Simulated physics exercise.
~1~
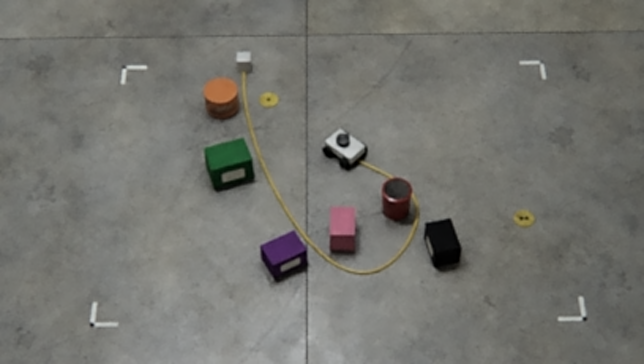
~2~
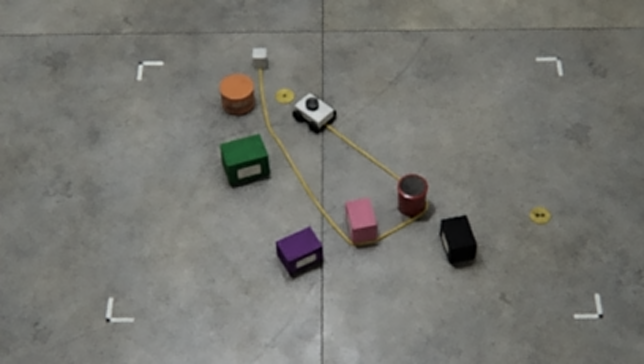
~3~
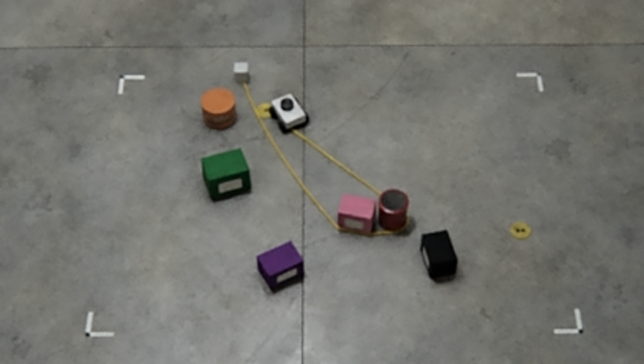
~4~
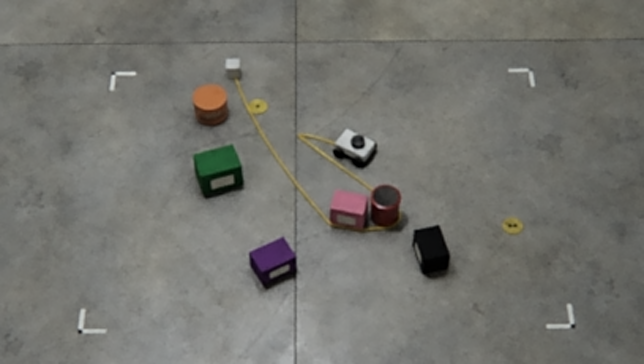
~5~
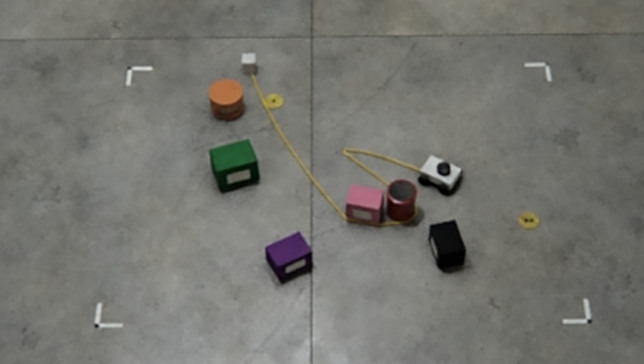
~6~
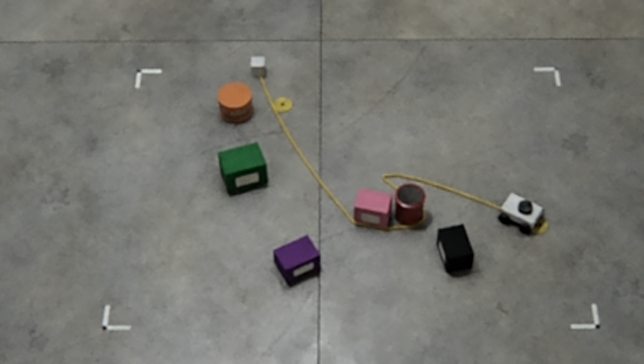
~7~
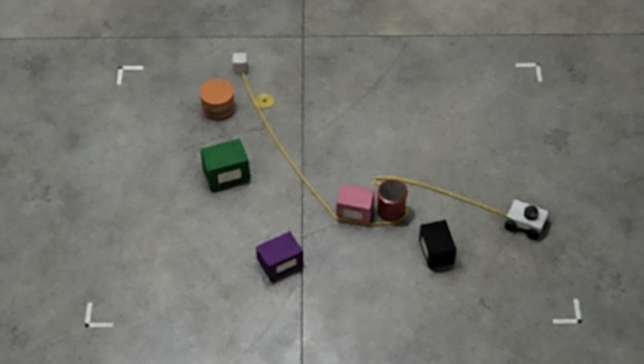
Small white cart trailing a yellow cord driving up-left, cord nudging pink box toward red pot, then rolling down-right and stopping.
